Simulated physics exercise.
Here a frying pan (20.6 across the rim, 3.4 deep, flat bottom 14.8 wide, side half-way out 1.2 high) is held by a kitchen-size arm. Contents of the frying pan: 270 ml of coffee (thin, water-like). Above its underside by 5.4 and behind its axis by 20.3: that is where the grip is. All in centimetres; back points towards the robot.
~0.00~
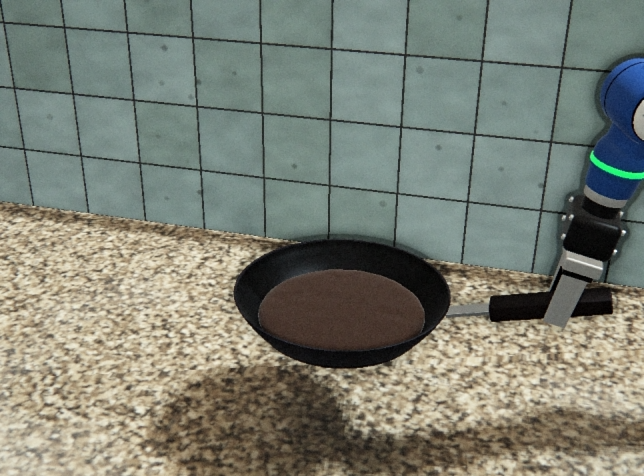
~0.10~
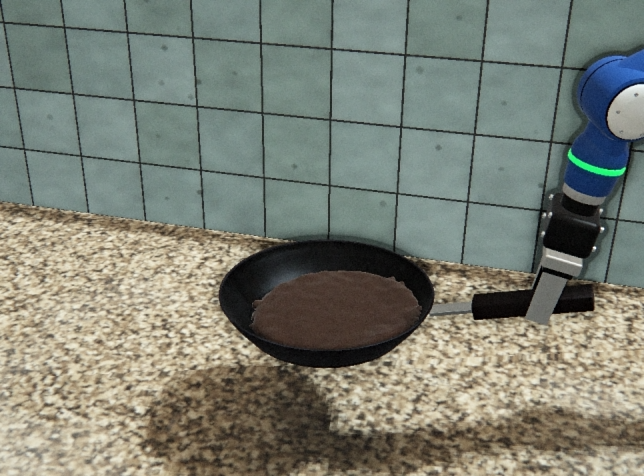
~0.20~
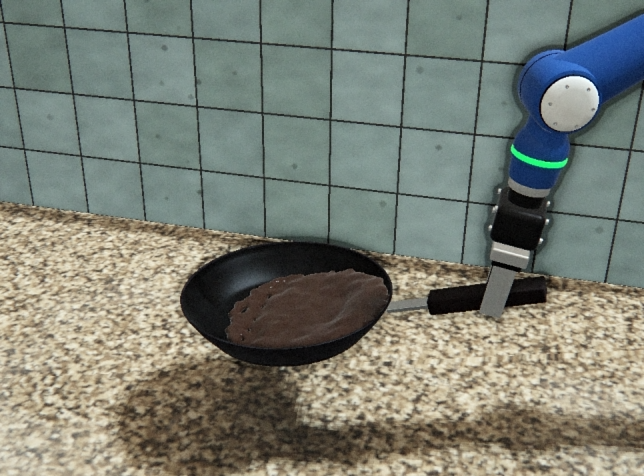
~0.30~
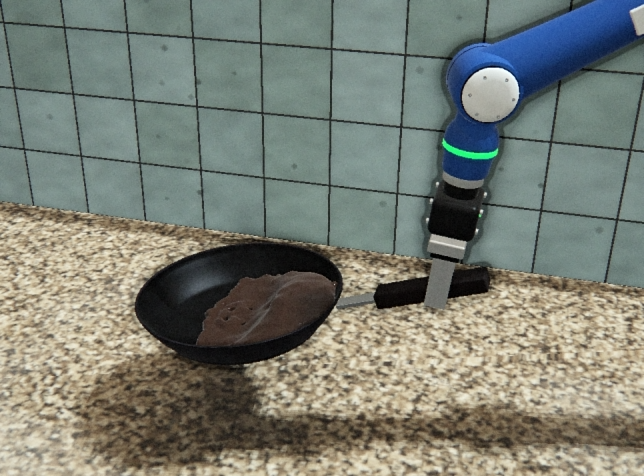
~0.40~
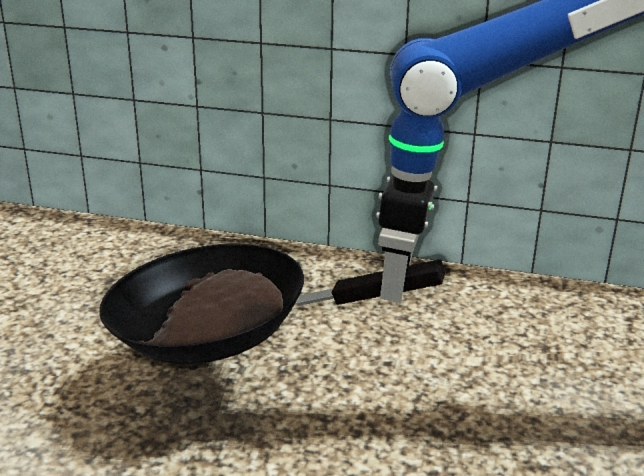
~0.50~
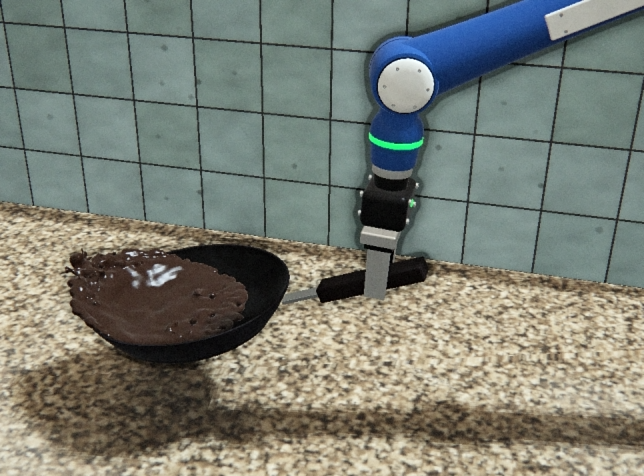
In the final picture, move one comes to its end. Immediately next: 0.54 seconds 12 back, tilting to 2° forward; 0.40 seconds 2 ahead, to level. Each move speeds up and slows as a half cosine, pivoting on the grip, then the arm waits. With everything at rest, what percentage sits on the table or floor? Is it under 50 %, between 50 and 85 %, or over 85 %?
Between 50 and 85 %.
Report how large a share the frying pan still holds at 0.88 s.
Roughly 35 %.
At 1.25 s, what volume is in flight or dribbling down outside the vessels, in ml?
Amount outside the vessels: Near 0 ml.
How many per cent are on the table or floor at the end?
Estimated share: Around 65 %.
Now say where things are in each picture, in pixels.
In the first picture, frying pan middle at (342, 306), level; upper third of the coffee around (343, 310), from x 260 to 425, top at y 270; 270 ml in the frying pan.
In the second picture, frying pan middle at (326, 306), level; upper third of the coffee around (369, 315), from x 250 to 420, top at y 275.
In the third picture, frying pan middle at (288, 306), tilted 3° forward; upper third of the coffee around (358, 307), from x 230 to 390, top at y 270.
In the fourth picture, frying pan middle at (242, 306), tilted 5° forward; upper third of the coffee around (303, 301), from x 195 to 335, top at y 275.
In the fifth picture, frying pan middle at (206, 306), tilted 7° forward; upper third of the coffee around (236, 307), from x 140 to 280, top at y 270.
In the sixth picture, frying pan middle at (192, 306), tilted 8° forward; upper third of the coffee around (112, 284), from x 60 to 245, top at y 240; 250 ml in the frying pan, 20 ml in the air or running down outside.
After 0.88 s, tilted 3° forward, liquid up to 17 above the table; 175 ml on the table or floor, 90 ml in the frying pan, 5 ml in the air or running down outside.
After 1.25 s, level, liquid up to 16 above the table; 180 ml on the table or floor, 90 ml in the frying pan.
After 1.64 s, level, liquid up to 17 above the table; 180 ml on the table or floor, 90 ml in the frying pan.
After 2.44 s, level, liquid up to 14 above the table; 180 ml on the table or floor, 90 ml in the frying pan.
At rest, 180 ml on the table or floor, 90 ml in the frying pan. That is 67 % on the table or floor.
